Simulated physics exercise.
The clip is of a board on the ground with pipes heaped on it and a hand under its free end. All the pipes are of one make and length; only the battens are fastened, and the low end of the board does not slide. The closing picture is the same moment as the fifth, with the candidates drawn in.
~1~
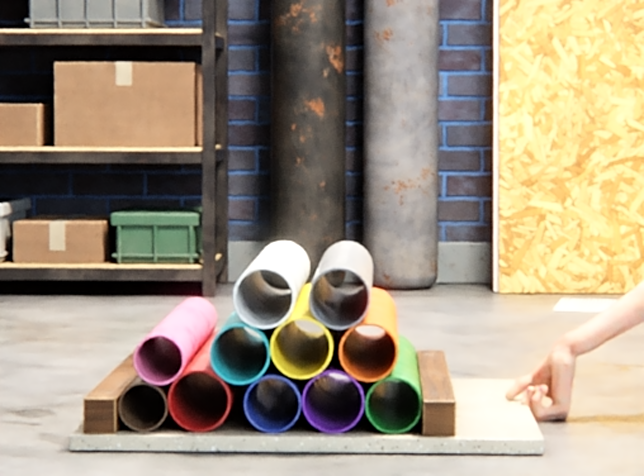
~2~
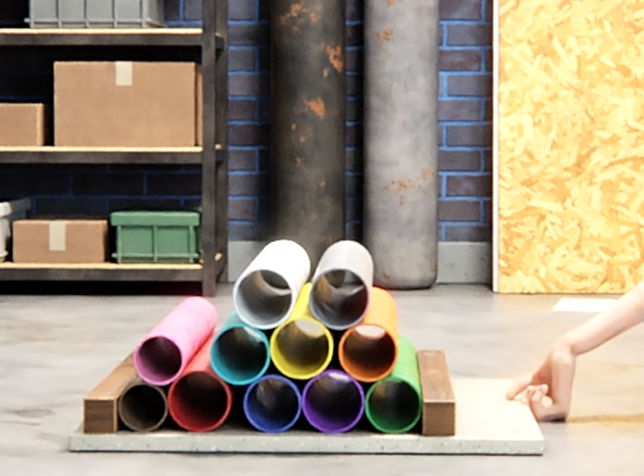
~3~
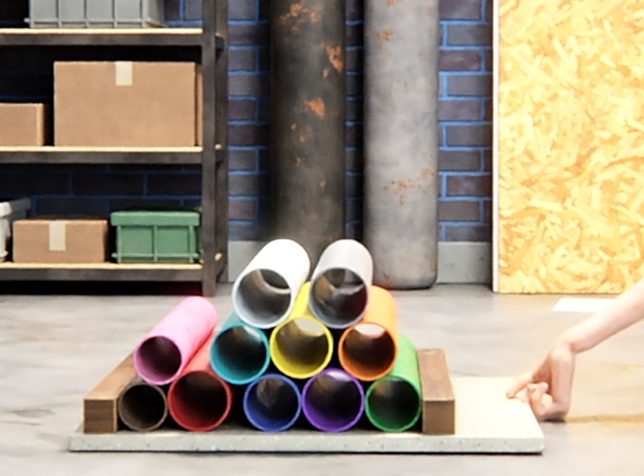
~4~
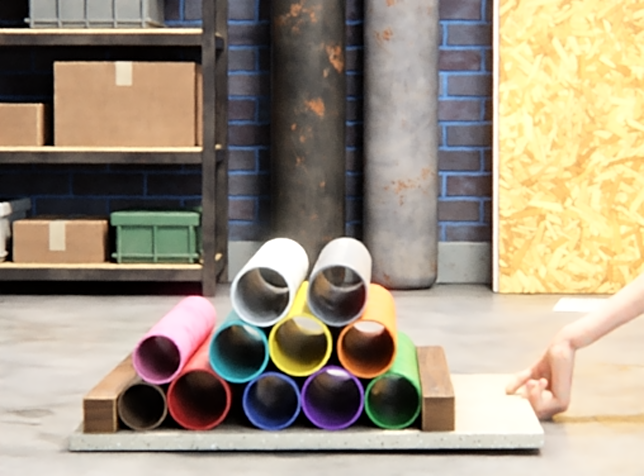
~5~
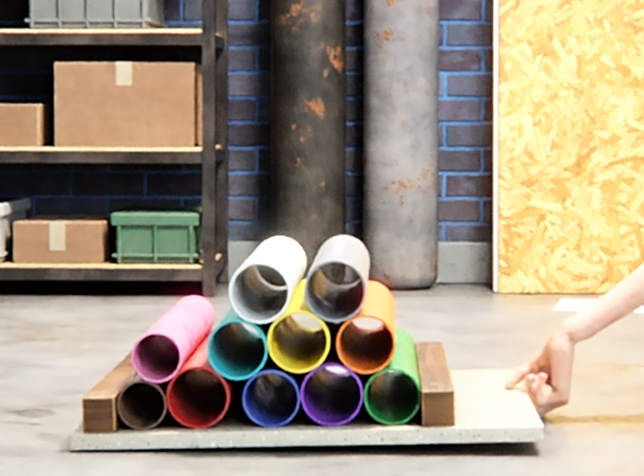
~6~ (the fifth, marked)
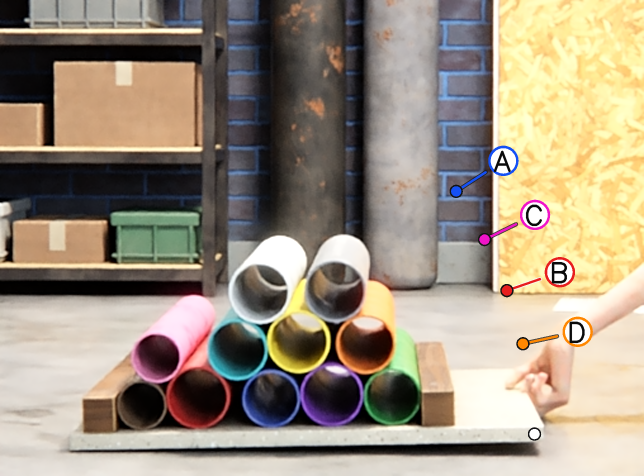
A hand at the right end of a pale board raises that end very slightly, and the stacked coloured pipes between two wooden battens tilt a little to the left with it, otherwise keeping their arrangement.
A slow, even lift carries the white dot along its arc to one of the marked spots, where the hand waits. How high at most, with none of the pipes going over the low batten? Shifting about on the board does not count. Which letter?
Mark D is as high as it can go.
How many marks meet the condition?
One of the four.
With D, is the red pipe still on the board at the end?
Yes.
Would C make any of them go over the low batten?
Yes, at C.
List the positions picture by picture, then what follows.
The first picture shows blue pipe (273, 404); purple pipe (333, 402); green pipe (394, 405).
The second picture shows green pipe (394, 405); orange pipe (369, 352).
The third picture shows board (313, 395); green pipe (394, 404); yellow pipe (301, 347).
The fourth picture shows board (313, 392); red pipe (199, 399).
The fifth picture shows board (312, 390); red pipe (198, 397).
On the marked copy, A at (456, 191); B at (507, 290); C at (485, 239); D at (523, 344); the white dot at (535, 434).
Taking D. A third of the way, board at 11°.
Two thirds of the way, board at 13°.
When it is over, board at 13°, none over the low batten.
As for the rest, A five over the low batten; B two over the low batten (pink, turquoise); C five over the low batten.
